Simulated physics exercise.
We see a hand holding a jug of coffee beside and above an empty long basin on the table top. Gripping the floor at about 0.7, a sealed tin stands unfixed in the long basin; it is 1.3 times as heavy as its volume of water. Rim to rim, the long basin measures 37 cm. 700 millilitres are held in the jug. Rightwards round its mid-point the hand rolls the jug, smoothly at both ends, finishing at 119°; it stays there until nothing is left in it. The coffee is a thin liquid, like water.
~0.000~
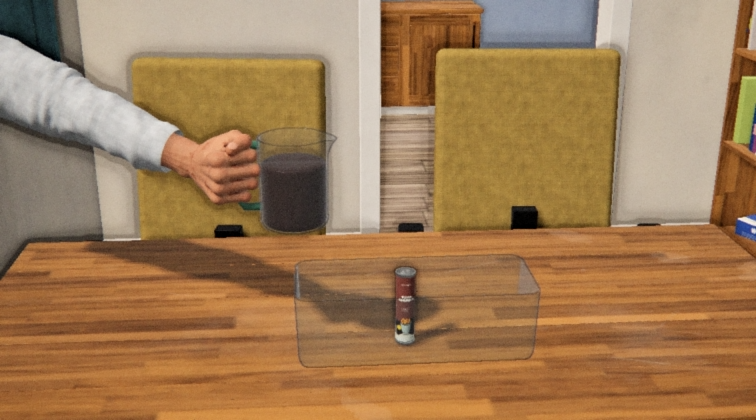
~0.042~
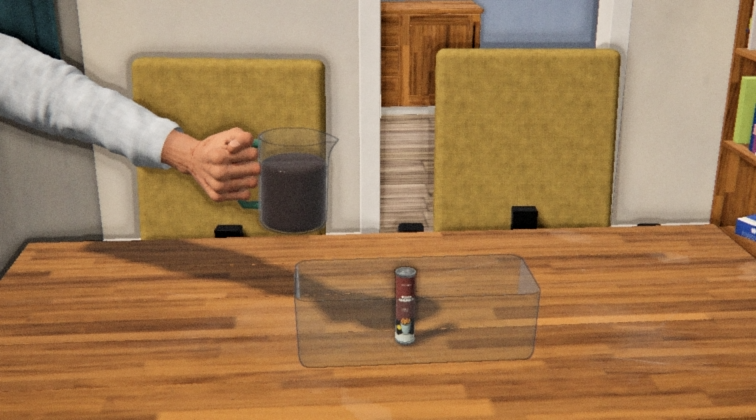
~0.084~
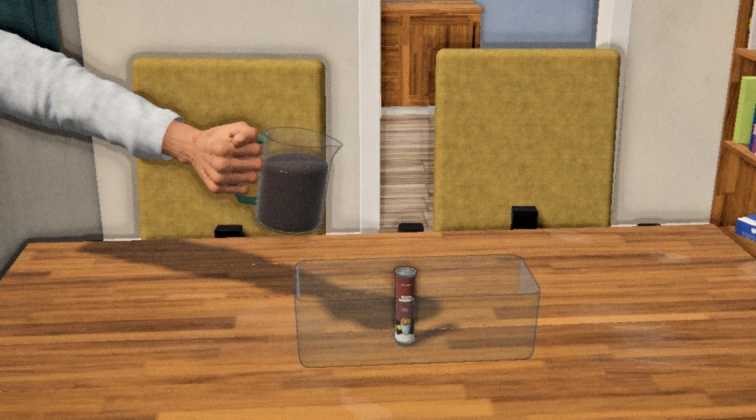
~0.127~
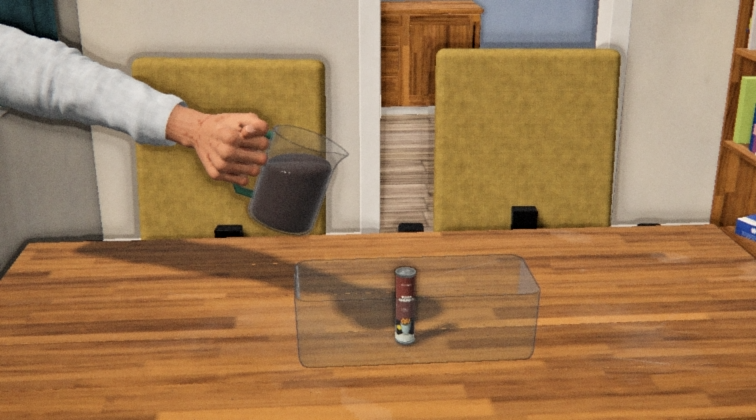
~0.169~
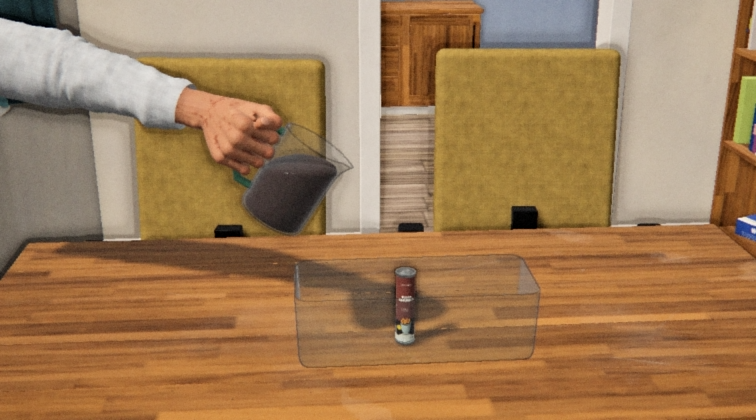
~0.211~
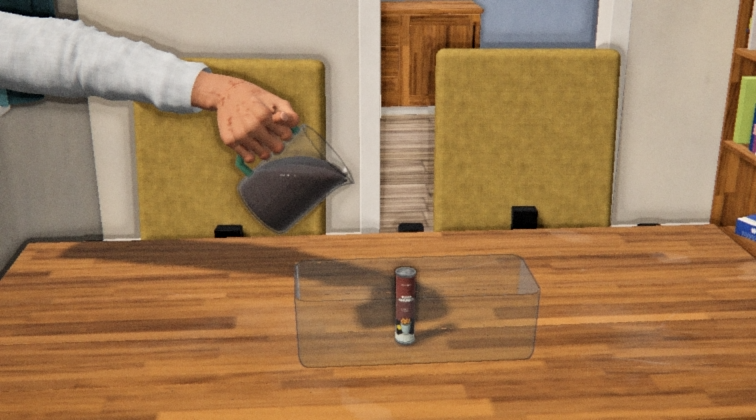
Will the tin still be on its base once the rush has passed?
Yes, it is still upright.
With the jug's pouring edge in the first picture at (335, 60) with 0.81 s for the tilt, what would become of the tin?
After that, the tin overturns.
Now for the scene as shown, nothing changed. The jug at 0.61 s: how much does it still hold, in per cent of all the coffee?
About 9 per cent.
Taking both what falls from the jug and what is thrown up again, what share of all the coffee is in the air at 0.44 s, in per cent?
It comes to about 32 percent.
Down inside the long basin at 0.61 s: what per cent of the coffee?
About 74 %.
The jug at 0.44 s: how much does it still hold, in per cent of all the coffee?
Around 52 in a hundred.
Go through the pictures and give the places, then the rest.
In the first frame, tilt 0°; pouring edge (337, 137); surface from (260, 162) to (326, 161); the long basin's rim runs from (295, 281) to (531, 274); the tin's top is at (406, 275).
In the second frame, tilt 2°; pouring edge (338, 139); surface from (261, 162) to (326, 161).
In the third frame, tilt 9°; pouring edge (343, 144); surface from (263, 161) to (329, 162).
In the fourth frame, tilt 20°; pouring edge (349, 153); surface from (261, 170) to (332, 163).
In the fifth frame, tilt 33°; pouring edge (354, 166); surface from (256, 176) to (337, 166).
In the sixth frame, tilt 48°; pouring edge (355, 182); surface from (243, 179) to (347, 173).
After 0.44 s the tilt is 117° and 51 per cent is still to pour; the tin stands where it began.
After 0.61 s the tilt is 119° and 9 per cent is still to pour; the tin stands 1 cm from where it began.
After 0.79 s the tilt is 119° and 0 per cent is still to pour; the tin stands 1 cm from where it began.
After 0.98 s the tilt is 119° and 0 per cent is still to pour; the tin stands 1 cm from where it began.
In the end the tin stands 1 cm from where it began.
